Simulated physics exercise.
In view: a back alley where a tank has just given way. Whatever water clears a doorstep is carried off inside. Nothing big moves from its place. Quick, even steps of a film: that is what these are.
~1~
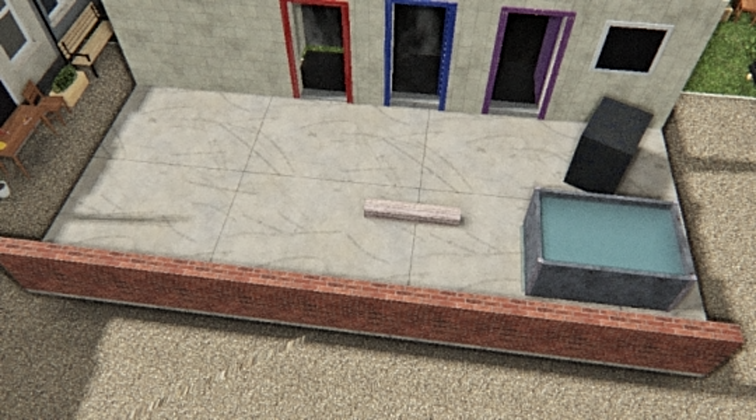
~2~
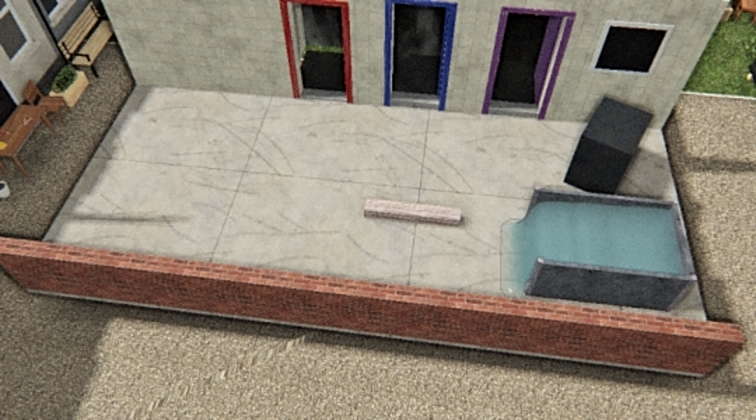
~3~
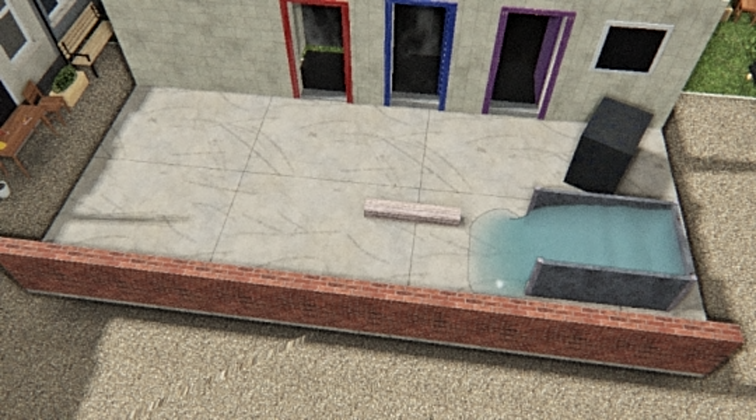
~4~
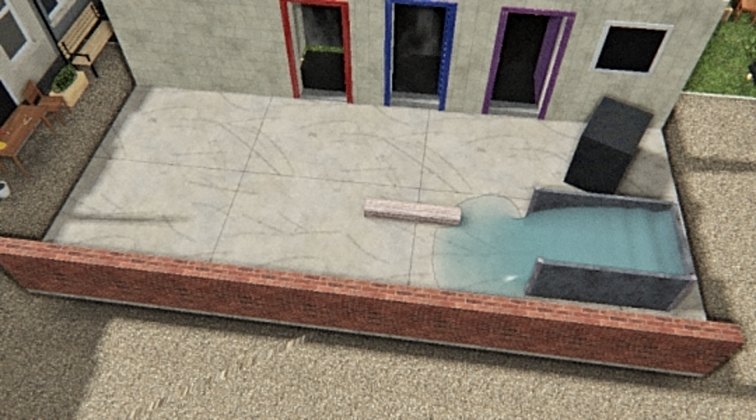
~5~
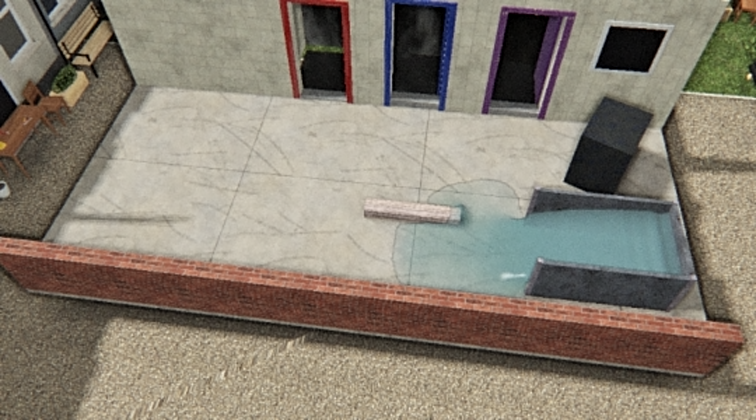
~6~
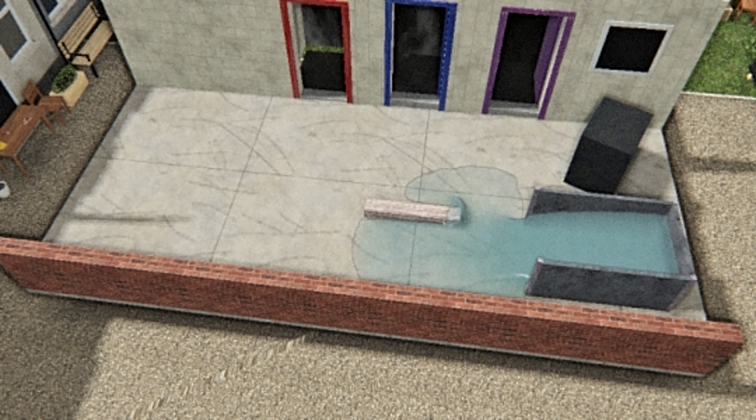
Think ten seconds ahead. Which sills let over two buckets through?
Result: The blue door will keep to two buckets, the red door will keep to two buckets, the purple door will keep to two buckets.
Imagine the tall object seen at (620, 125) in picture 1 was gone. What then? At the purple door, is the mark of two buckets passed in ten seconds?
The way it works out, purple ends up below.
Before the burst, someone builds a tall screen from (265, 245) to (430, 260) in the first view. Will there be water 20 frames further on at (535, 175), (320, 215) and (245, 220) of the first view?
Taking the points in order - unwetted, wetted, wetted.
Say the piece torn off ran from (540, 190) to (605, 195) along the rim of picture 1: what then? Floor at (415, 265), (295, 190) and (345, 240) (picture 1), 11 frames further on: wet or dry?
Going through them one by one, I'd say high and dry, then high and dry, then high and dry.
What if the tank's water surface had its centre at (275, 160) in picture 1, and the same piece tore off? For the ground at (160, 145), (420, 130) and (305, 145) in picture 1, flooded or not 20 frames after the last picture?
First one gets inundated, next one stays unwetted, last one stays unwetted.
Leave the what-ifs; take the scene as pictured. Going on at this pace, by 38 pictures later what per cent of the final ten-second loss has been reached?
Near 70 %.
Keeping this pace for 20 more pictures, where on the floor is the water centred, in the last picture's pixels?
Close to (348, 224).
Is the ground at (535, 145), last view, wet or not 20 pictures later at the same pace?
By then I'd expect it to be not yet wet.
A moment on, water covers 35 % of the floor; the blue door not reached, the red door not reached, the purple door not reached.
Next, water covers 55 % of the floor; the blue door wet at the sill, nothing in, the red door wet at the sill, nothing in, the purple door not reached.
Then, water covers 65 % of the floor; the blue door wet at the sill, nothing in, the red door under two buckets in, the purple door wet at the sill, nothing in.
Later, water covers 65 % of the floor; the blue door wet at the sill, nothing in, the red door under two buckets in, the purple door wet at the sill, nothing in.
In the end, water covers 55 % of the floor; the blue door wet at the sill, nothing in, the red door under two buckets in, the purple door wet at the sill, nothing in.
